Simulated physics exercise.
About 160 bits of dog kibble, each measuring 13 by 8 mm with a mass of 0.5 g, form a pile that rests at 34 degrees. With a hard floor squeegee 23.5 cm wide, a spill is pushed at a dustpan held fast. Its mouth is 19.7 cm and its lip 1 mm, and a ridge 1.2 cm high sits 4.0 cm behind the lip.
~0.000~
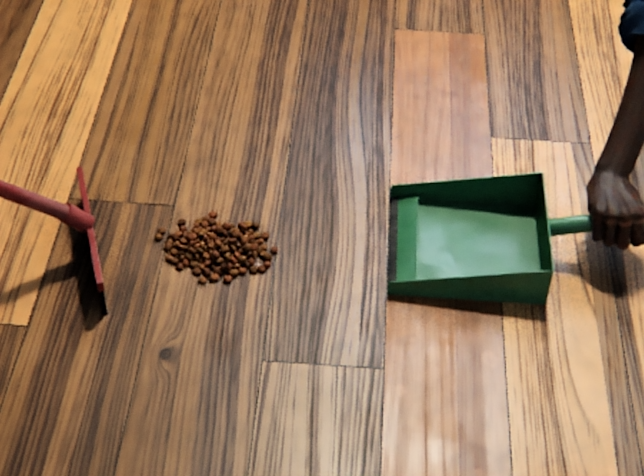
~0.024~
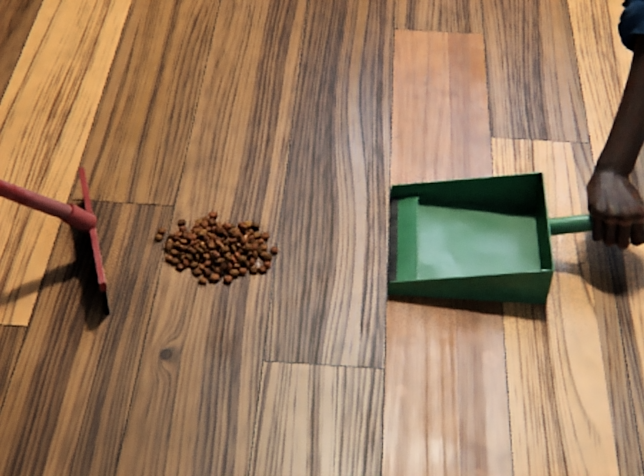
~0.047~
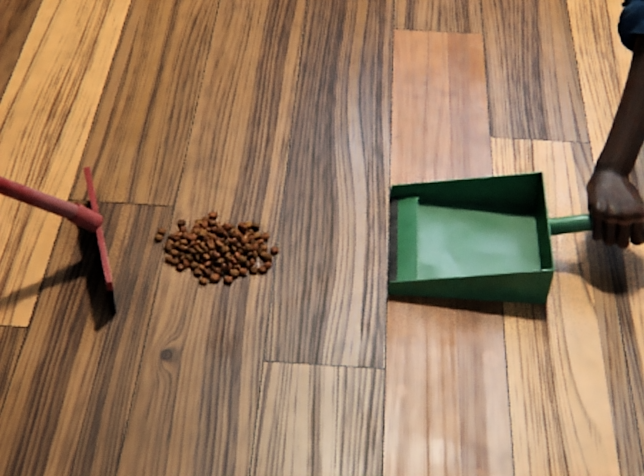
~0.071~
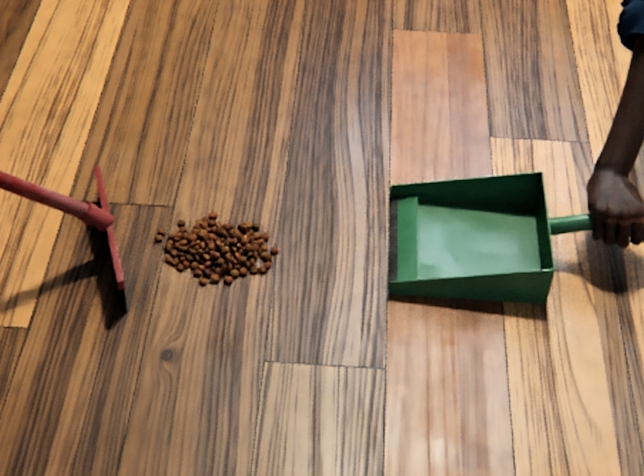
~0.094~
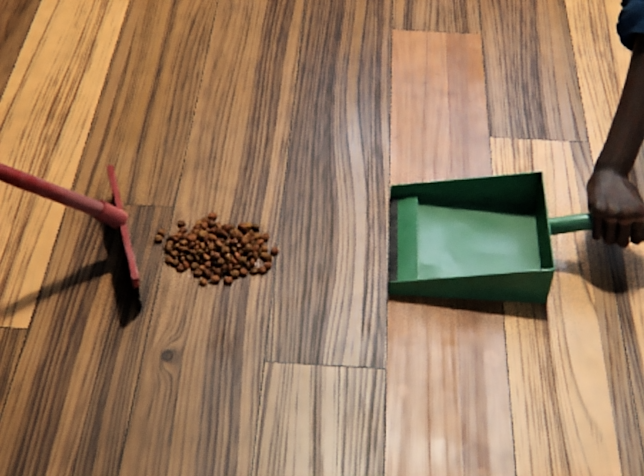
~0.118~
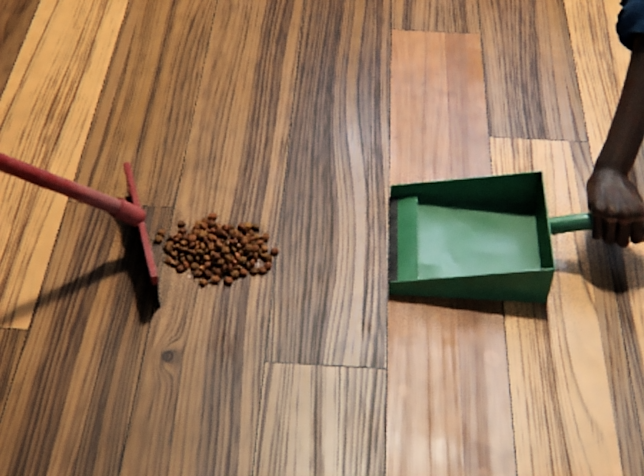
Red squeegee sliding rightward across a wooden floor to the edge of a brown kibble pile while a hand holds a green dustpan still.
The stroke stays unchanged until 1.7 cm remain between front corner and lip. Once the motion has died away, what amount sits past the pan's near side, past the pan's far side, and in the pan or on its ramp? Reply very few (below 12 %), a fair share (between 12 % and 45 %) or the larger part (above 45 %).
Near side - very few; far side - a fair share; pan - a fair share.
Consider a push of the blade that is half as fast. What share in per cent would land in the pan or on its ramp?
It would be around 15 percent.
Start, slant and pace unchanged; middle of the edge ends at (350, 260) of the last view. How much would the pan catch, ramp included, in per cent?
Roughly 30 %.
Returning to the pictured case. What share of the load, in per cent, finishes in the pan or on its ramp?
Around 35 in a hundred finish there.
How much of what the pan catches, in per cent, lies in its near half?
Roughly 30 in a hundred.
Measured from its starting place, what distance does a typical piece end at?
I'd say near 28 cm.
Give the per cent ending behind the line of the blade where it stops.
Close to 5 percent.
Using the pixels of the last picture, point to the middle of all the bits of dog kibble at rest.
Close to pixel (391, 215).
Then, at 0.28 s, middle of the blade 19 cm from the lip; 0 % over the lip, far side 0 %, near side 0 %.
Then, at 0.38 s, middle of the blade 10 cm from the lip; 0 % over the lip, far side 10 %, near side 0 %.
Then, at 0.62 s, middle of the blade 5 cm from the lip; 40 % over the lip, far side 25 %, near side 0 %.
By 1.2 s all is still; near side 5 %, far side 25 %, pan 35 %, in front of the lip or behind the blade 35 %.
